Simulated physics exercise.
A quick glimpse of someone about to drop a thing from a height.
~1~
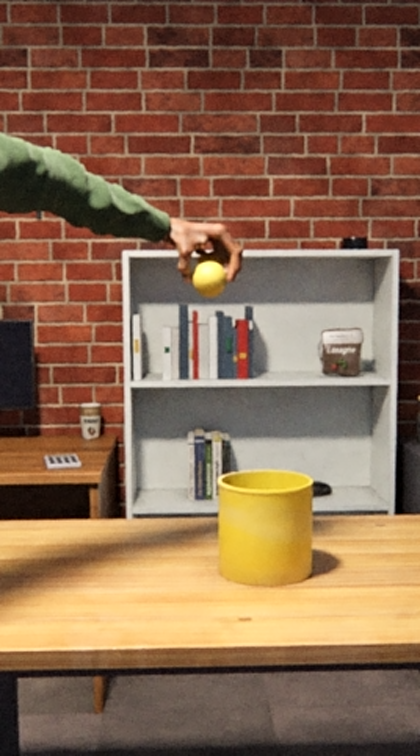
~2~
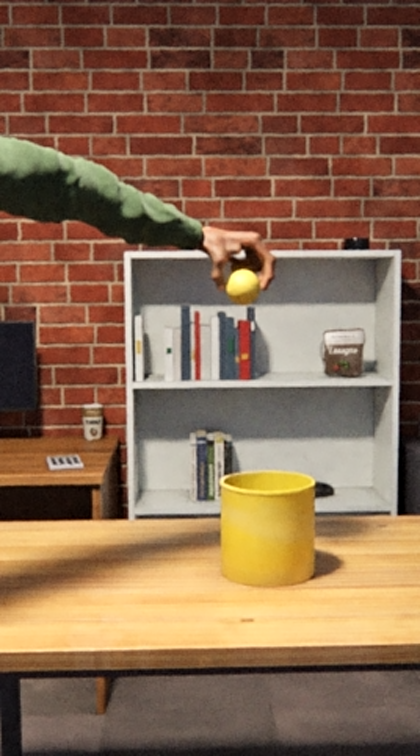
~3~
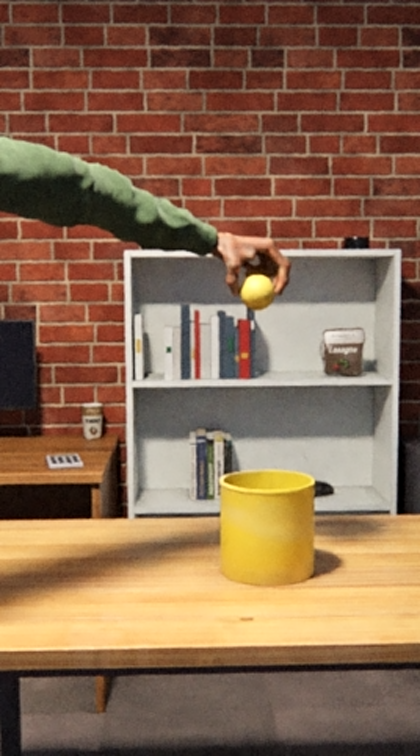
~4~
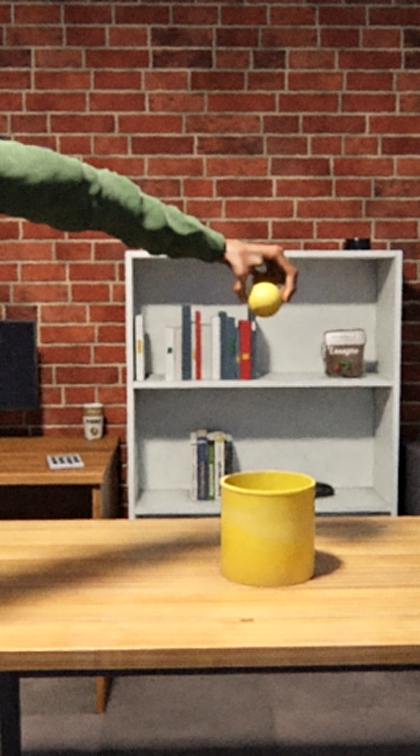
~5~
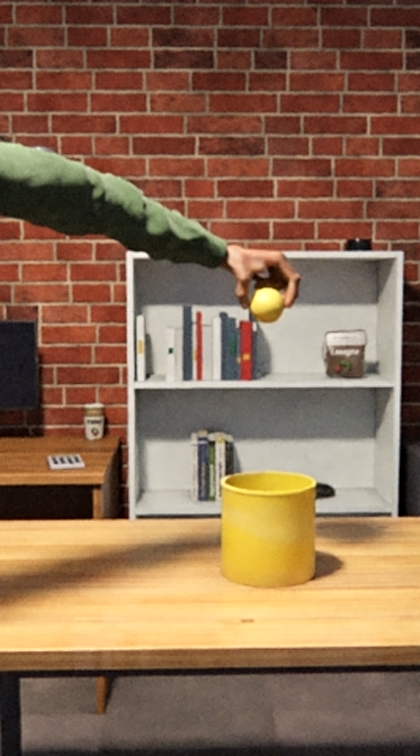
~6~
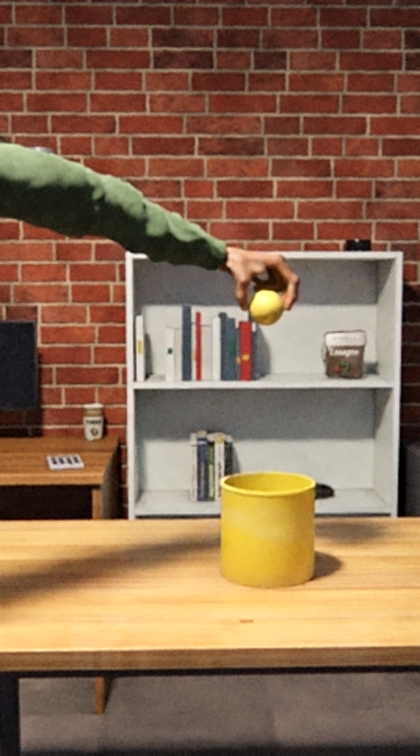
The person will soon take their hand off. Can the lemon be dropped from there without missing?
In the end, well, the lemon makes it in.
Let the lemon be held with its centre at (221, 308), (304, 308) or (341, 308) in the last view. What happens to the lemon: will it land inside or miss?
Log: Run one winds up out, run two winds up within, run three winds up out.
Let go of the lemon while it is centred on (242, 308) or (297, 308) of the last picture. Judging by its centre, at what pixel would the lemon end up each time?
Near (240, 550) and (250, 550).
Then, 0.16 s later than the last frame, lemon shifted about its own width near (266, 347).
Then, 0.26 s later than the last frame, lemon dropping near (266, 438).
Then, 0.34 s later than the last frame, lemon dropping near (265, 546).
When it is over, the lemon lands inside, near (265, 552).
